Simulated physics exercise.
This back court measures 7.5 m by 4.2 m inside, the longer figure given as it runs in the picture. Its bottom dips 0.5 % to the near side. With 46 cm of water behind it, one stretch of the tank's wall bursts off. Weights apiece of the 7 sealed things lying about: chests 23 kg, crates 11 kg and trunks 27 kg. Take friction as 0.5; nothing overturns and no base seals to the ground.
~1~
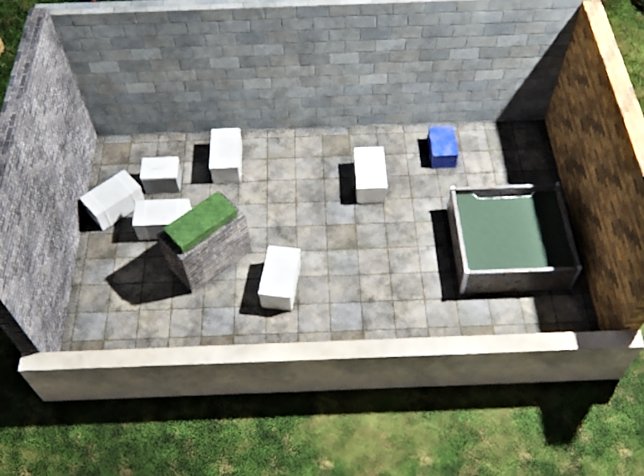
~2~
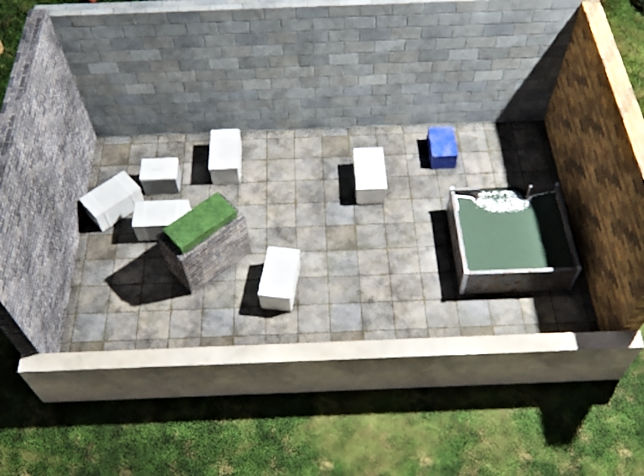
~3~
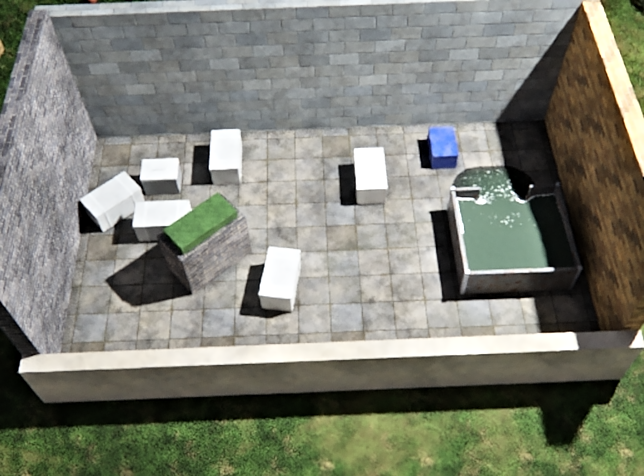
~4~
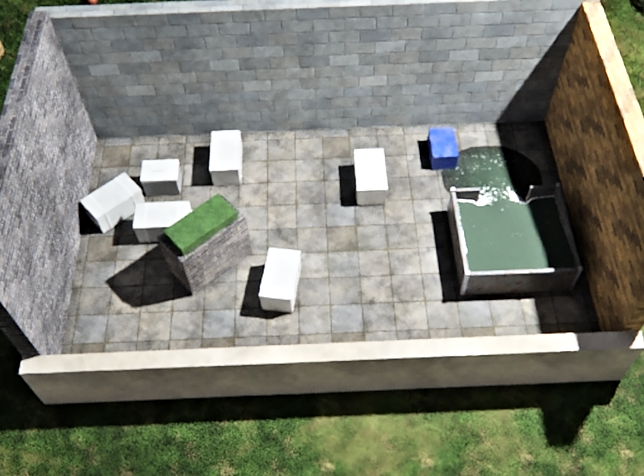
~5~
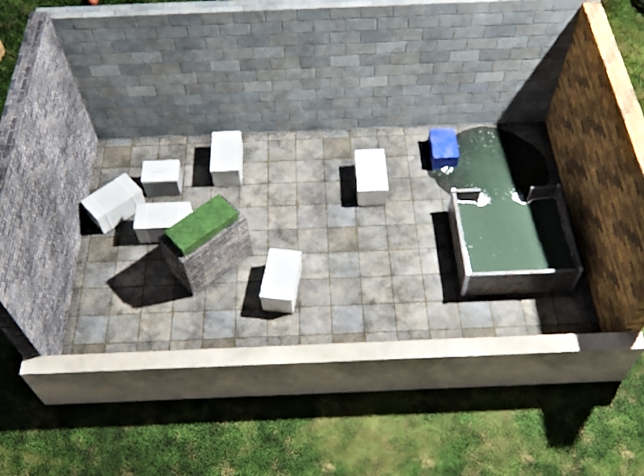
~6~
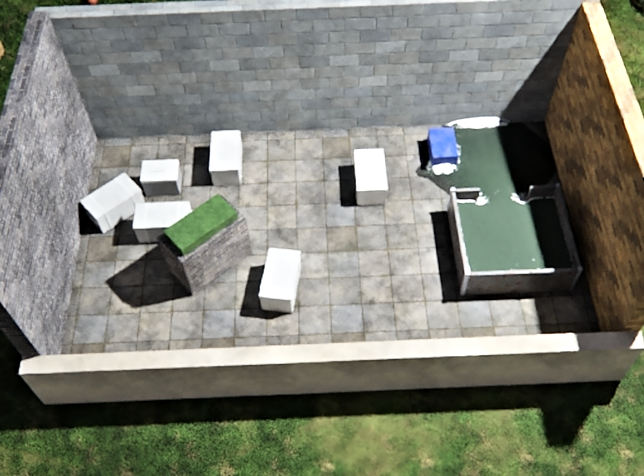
Dark green water breaks through the back side of a low-walled tank at the right of a walled, paved court, seen from above by a still camera with grass outside. White boxes stand about the floor, a green-topped block at left and a blue crate near the back wall. The water spreads backward with white froth, reaching the crate and far wall, while the boxes stay still.
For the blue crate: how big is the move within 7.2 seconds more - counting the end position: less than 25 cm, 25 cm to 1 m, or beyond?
The blue crate travels far.
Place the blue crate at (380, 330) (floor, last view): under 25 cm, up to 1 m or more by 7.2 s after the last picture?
It holds its place.
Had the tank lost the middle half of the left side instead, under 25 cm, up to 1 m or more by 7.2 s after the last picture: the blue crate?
In that case the blue crate barely shifts.
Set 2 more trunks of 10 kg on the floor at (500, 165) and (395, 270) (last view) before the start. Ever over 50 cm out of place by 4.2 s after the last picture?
In turn: More, less.
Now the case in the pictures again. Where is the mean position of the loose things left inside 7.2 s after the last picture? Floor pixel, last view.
Near (227, 215).
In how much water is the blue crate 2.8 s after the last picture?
Roughly 5 cm.
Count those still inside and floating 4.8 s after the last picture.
0 of them.
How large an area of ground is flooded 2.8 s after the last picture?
Some 12.0 m2.
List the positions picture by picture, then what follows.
The blue crate at (443, 141) rests on the ground; 2.0 m2 under water; 0 of 7 have shifted, in the first frame.
The blue crate at (443, 141), on the bottom; 2.4 m2 under water; 0 of 7 have shifted, in the second frame.
The blue crate at (443, 141) rests on the ground; water covers 2.9 m2; 0 of 7 have shifted, in the third frame.
The blue crate at (444, 142), on the bottom; water covers 3.6 m2; 0 of 7 have shifted, in the fourth frame.
The blue crate at (444, 143) rests on the ground; 4.2 m2 under water; 0 of 7 have shifted, in the fifth frame.
The blue crate at (443, 142) rests on the ground; 4.8 m2 under water; 0 of 7 have shifted, in the sixth frame.
Then, 0.9 s after the last picture the blue crate is near (402, 127), 0.7 m from its start, aground; 0 afloat.
Then, 2.8 s after the last picture the blue crate is near (261, 166), 2.9 m from its start, aground; 0 afloat.
Then, 4.8 s after the last picture the blue crate is near (257, 224), 3.3 m from its start, aground; 0 afloat.
Then, 7.2 s after the last picture the blue crate is near (277, 234), 3.1 m from its start, aground; 0 afloat.
